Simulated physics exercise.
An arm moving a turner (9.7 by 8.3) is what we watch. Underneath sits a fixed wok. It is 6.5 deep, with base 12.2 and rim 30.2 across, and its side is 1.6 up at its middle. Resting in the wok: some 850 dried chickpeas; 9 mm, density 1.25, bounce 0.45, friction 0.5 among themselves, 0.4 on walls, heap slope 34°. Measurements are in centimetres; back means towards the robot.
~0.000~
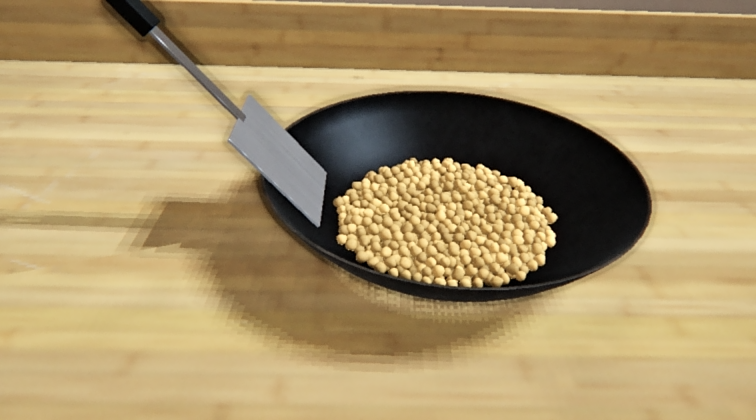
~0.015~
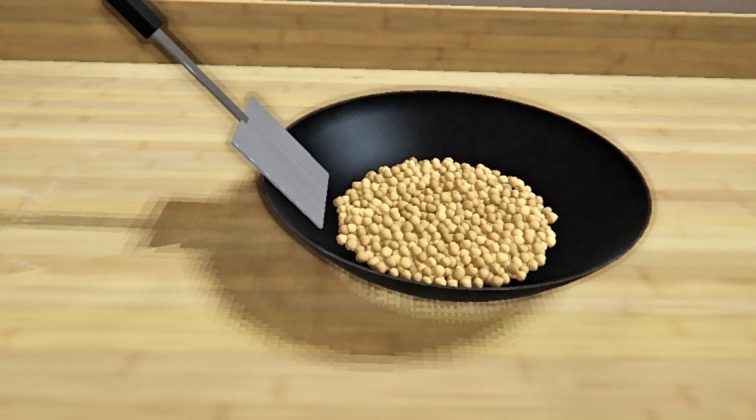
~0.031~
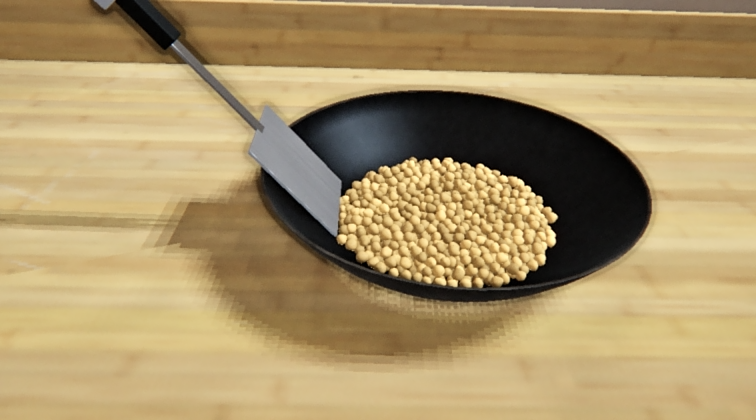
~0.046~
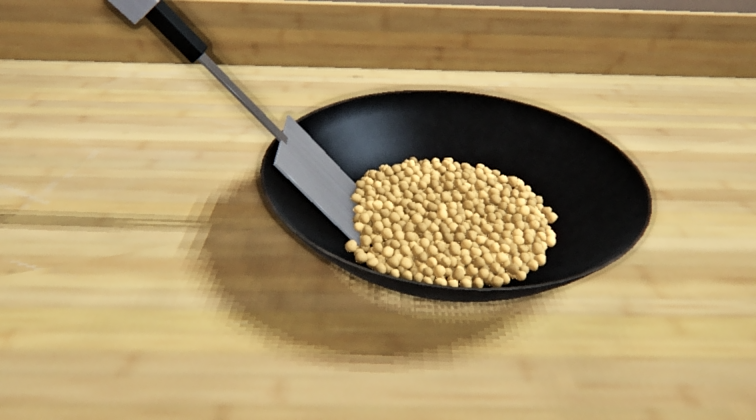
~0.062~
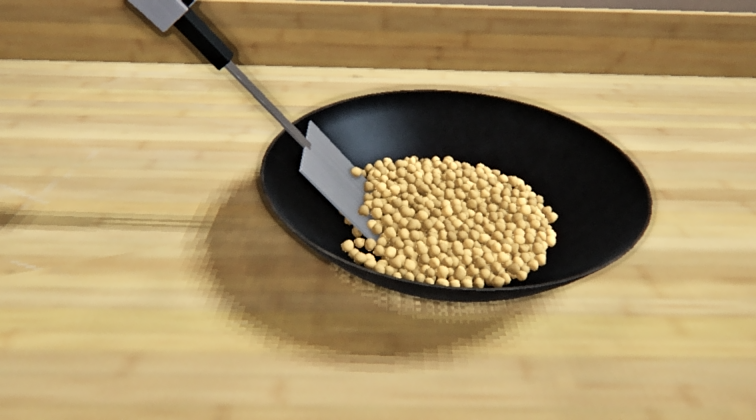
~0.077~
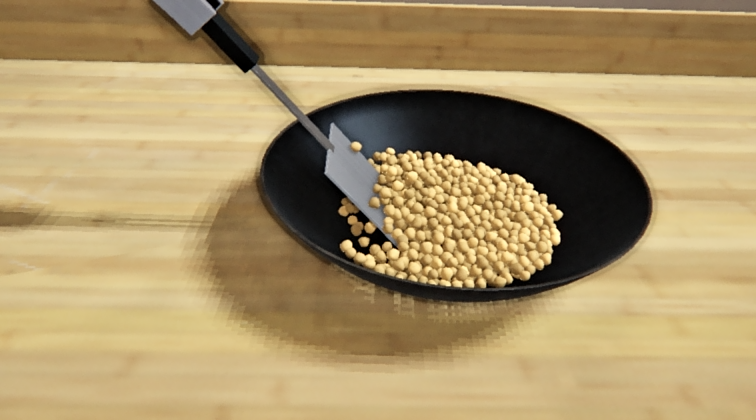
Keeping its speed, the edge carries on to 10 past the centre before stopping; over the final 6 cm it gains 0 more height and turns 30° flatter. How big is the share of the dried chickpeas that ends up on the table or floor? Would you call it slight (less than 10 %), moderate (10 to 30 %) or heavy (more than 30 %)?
I would call it moderate, 10 to 30 %.
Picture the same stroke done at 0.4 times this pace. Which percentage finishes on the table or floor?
About 0 per cent.
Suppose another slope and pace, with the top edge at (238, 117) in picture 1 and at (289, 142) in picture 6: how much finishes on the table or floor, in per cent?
Roughly 5 percent ends up there.
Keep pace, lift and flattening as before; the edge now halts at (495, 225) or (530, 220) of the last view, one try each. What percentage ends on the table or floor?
Try 1: Approx. 0 %; try 2: Approx. 0 %.
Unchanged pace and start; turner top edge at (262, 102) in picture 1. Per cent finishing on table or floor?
15 percent or so.
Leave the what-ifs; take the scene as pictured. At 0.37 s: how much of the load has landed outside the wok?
Some 5 per cent of the load.
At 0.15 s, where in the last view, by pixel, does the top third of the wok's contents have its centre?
Around (502, 194).
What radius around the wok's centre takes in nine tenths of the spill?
Seen from above, roughly 35 cm.
By 0.11 s, sloping 50°, highest piece 12 above the table; 850 in the wok, 1 on the blade or in flight.
By 0.15 s, sloping 43°, highest piece 15 above the table; 850 in the wok, 1 on the blade or in flight.
By 0.37 s, sloping 20°, highest piece 8 above the table; 728 in the wok, 43 on the table or floor, 80 on the blade or in flight.
By 1.42 s, sloping 20°, highest piece 7 above the table; 727 in the wok, 124 on the table or floor.
Final count, 727 in the wok, 124 on the table or floor. That is 15 % on the table or floor.
